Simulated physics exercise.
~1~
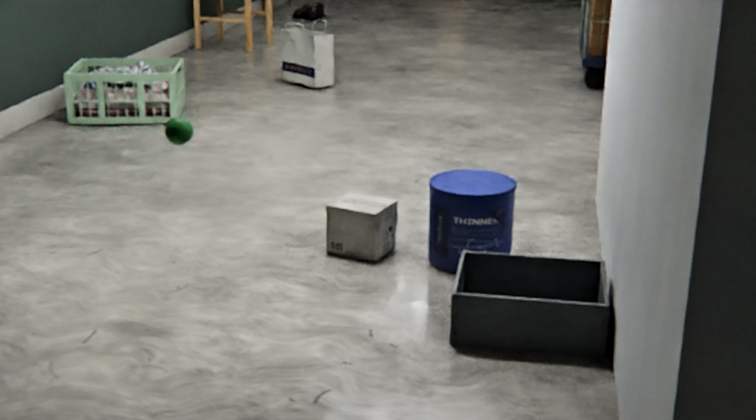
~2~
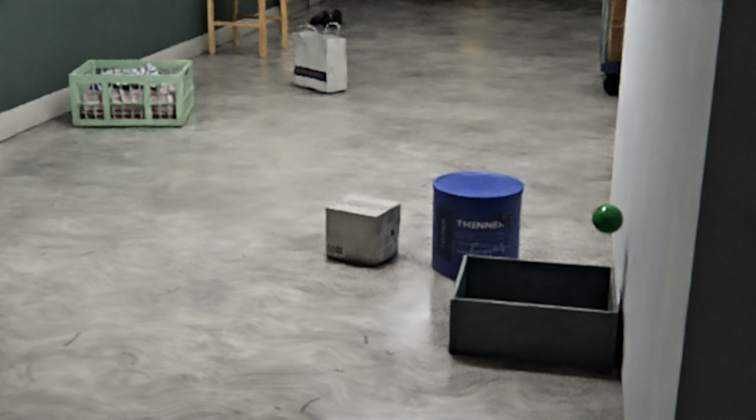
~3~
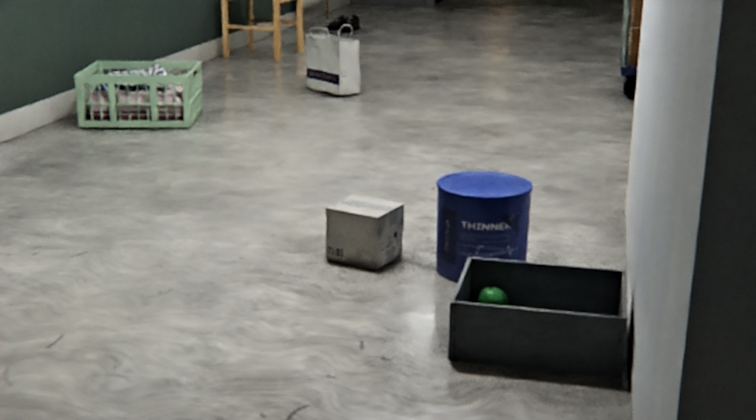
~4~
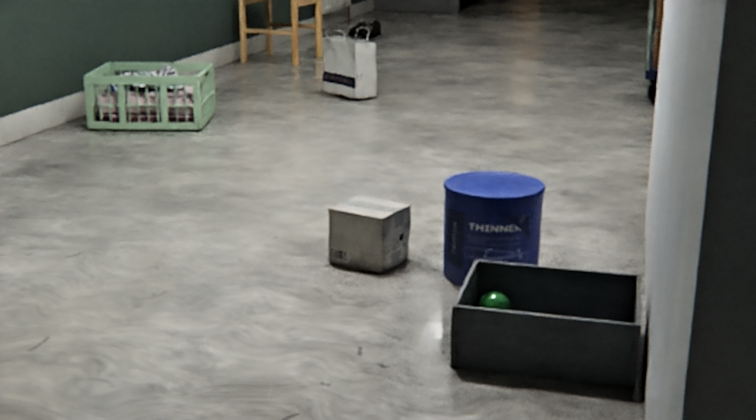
A polished grey concrete floor stretches between a dark green wall and a pale wall, seen from slightly above as the view drifts a little sideways. An open, dark box sits at the lower right, with a blue pail just behind it and a small whitish parcel to the left. Farther back are a pale green crate, a white bag and a wooden stool. A green apple appears in the air near the crate, then over to the right by the pale wall, above the box. It next shows inside the box towards the left, where it stays, while the pail and parcel remain undisturbed.
